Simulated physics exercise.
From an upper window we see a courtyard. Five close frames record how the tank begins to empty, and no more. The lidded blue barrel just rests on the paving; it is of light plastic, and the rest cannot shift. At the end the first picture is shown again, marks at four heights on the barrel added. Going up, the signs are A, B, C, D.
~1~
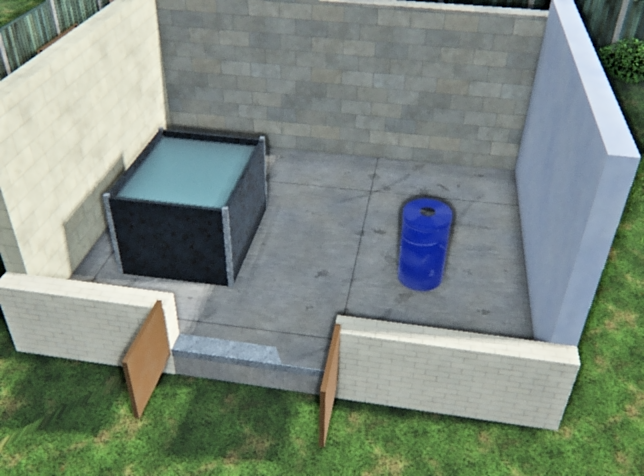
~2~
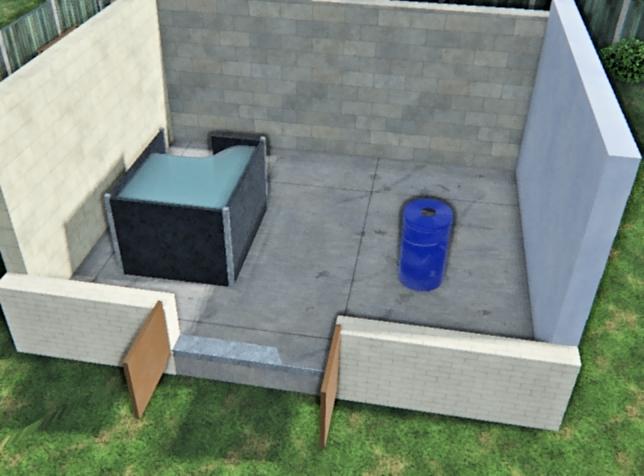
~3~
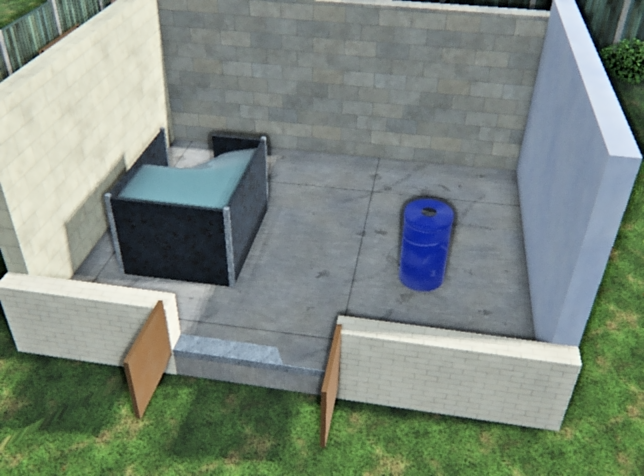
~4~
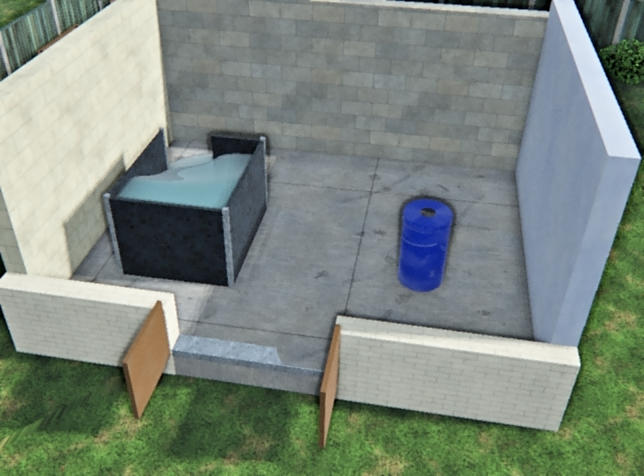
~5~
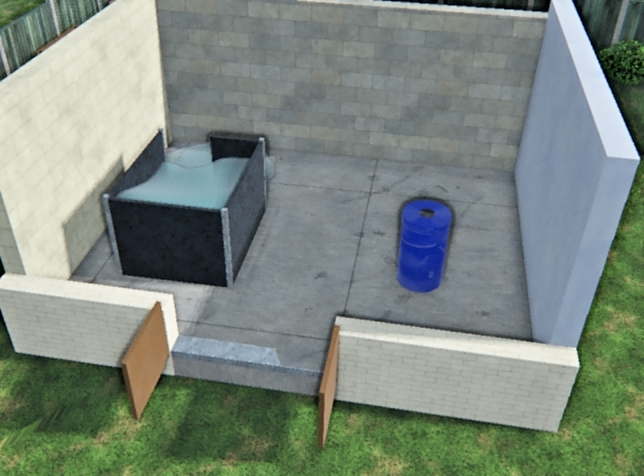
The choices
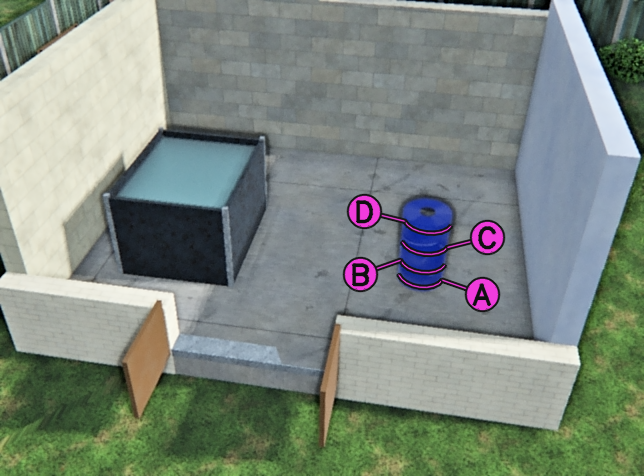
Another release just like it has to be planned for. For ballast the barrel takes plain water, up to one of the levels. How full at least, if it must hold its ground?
The answer is line B.
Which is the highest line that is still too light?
That is line A.
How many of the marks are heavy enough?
Three of the four.
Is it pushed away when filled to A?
Yes.
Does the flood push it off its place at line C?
No.
On the marked copy, A at (419, 287); B at (421, 272); C at (424, 254); D at (426, 233); from the bottom up A, B, C, D.
Choosing A, it is pushed about its own width away.
Choosing B, it does not move.
Choosing C, it does not move.
Choosing D, it does not move.
